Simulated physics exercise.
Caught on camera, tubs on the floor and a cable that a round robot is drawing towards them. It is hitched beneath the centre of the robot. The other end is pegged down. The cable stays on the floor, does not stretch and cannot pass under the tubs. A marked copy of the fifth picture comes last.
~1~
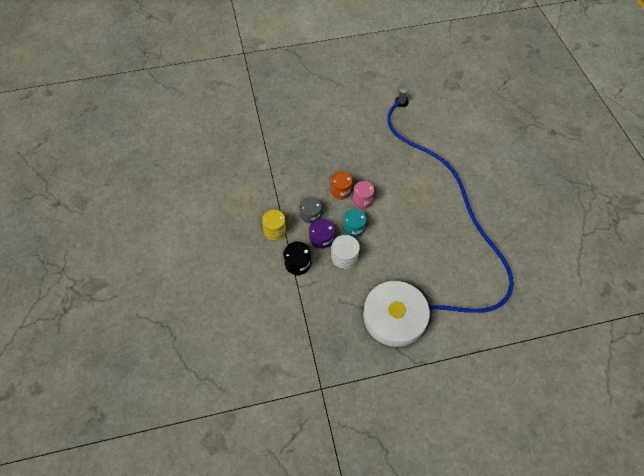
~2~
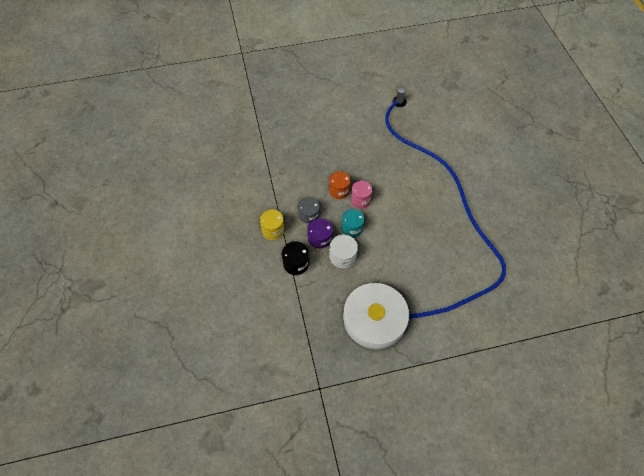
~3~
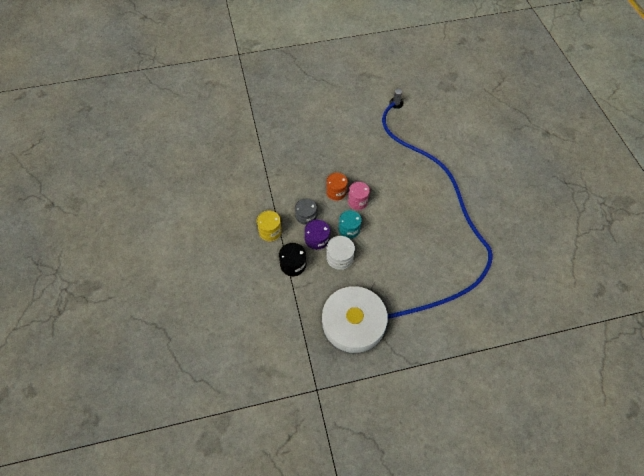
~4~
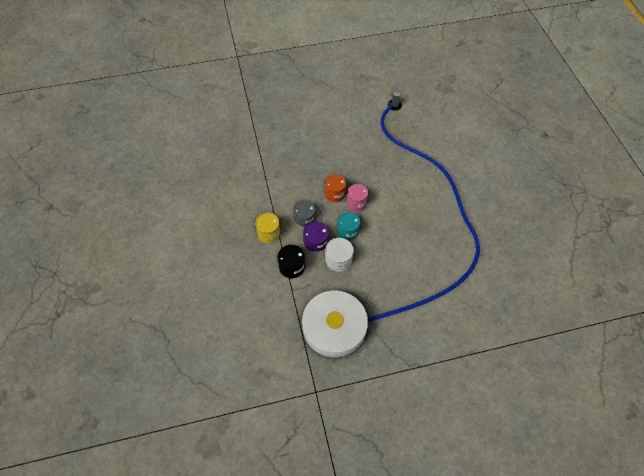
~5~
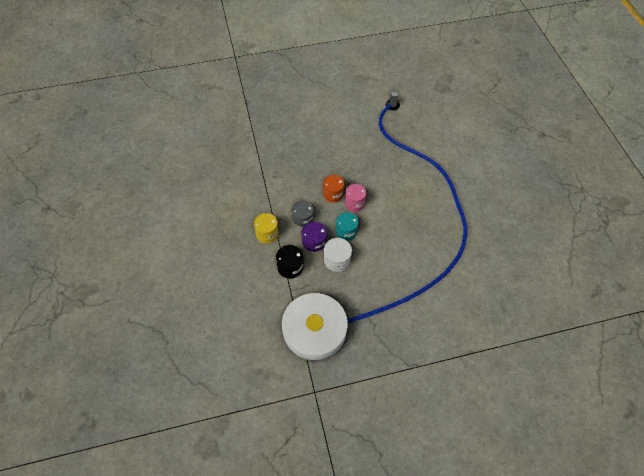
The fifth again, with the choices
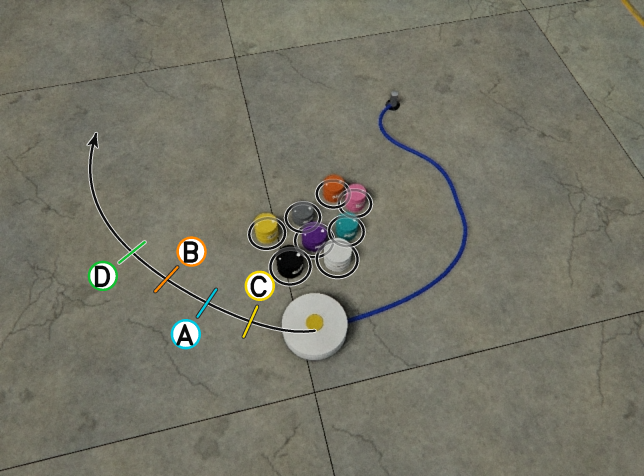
At the start, a round white robot with a yellow centre sits to the lower right of a cluster of colourful tubs on a grey tiled floor, a blue cable curving from it to a fixed point above. The robot then slides steadily left below the tubs, dragging the cable's lower bend leftward, while the tubs stay in place.
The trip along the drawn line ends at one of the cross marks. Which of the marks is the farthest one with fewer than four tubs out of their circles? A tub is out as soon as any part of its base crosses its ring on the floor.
As far as tick B.
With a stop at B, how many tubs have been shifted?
The count is none.
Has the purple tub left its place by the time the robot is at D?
By then, yes.
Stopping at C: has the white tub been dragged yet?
No.
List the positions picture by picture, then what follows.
In the first frame, purple tub (322, 234); grey tub (311, 211); white tub (345, 252).
In the second frame, robot (376, 316); turquoise tub (353, 223).
In the third frame, robot (354, 320); yellow tub (269, 226).
In the fourth frame, robot (335, 324); orange tub (335, 189).
In the fifth frame, robot (315, 327); purple tub (314, 237); grey tub (303, 214); white tub (338, 255).
On the copy, A at (207, 303); B at (166, 279); C at (250, 321); D at (132, 252); the route from (315, 331) via (138, 258) to (96, 134).
On B. First, robot (257, 320).
Then, robot (203, 297).
Finally, robot (164, 274); none over the rings.
By contrast, A is within the limit but short; C is within the limit but short; D has five over the rings.
